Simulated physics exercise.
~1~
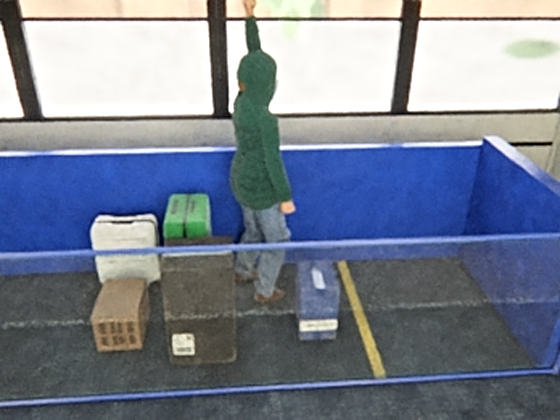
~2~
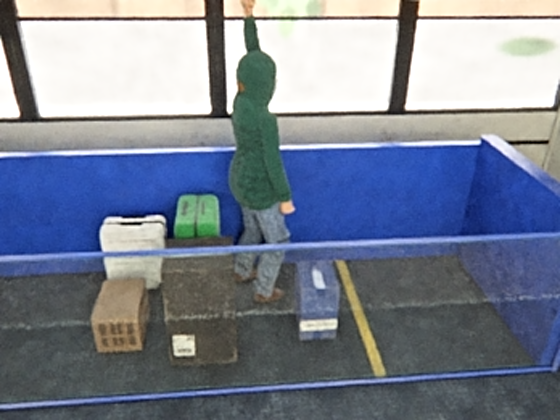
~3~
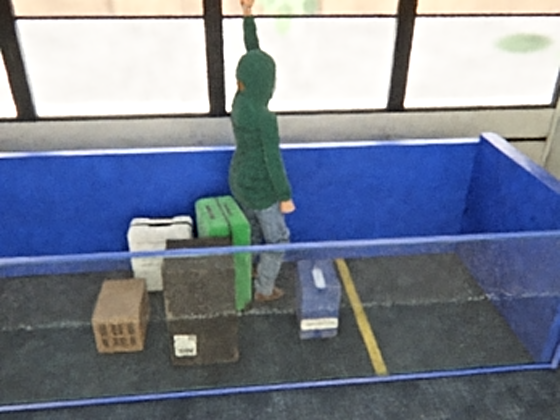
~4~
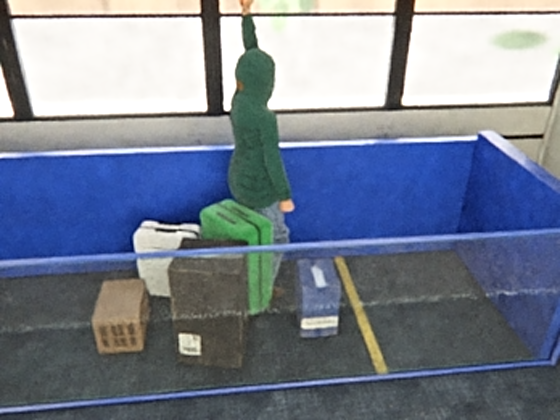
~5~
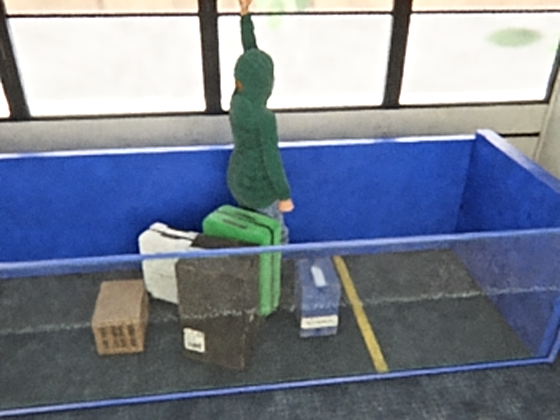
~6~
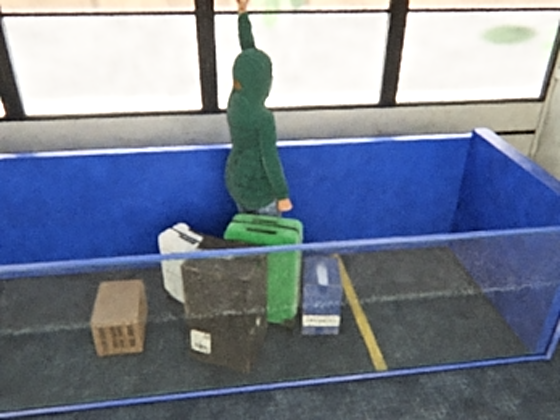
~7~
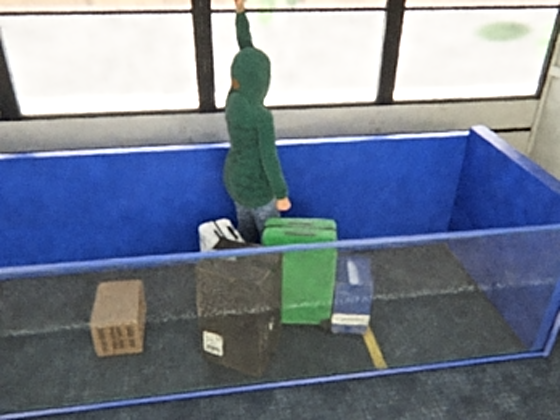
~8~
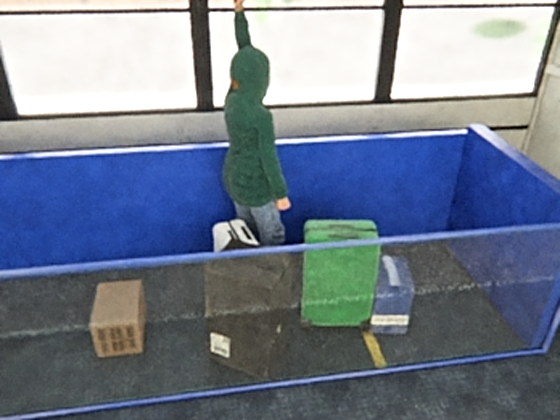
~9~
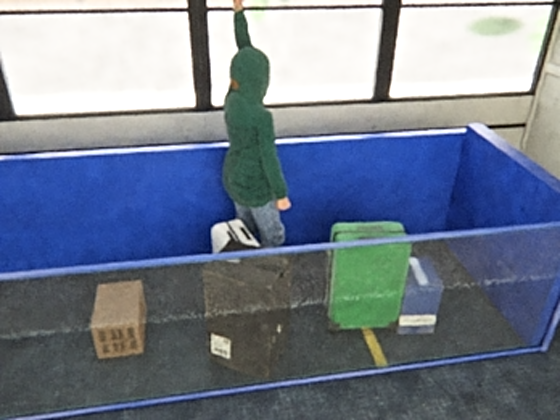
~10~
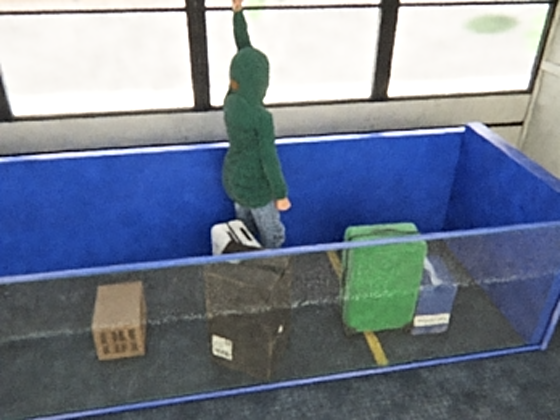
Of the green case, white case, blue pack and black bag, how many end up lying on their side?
None of them end up lying on their side. The green case, white case, blue pack and black bag all stay upright.
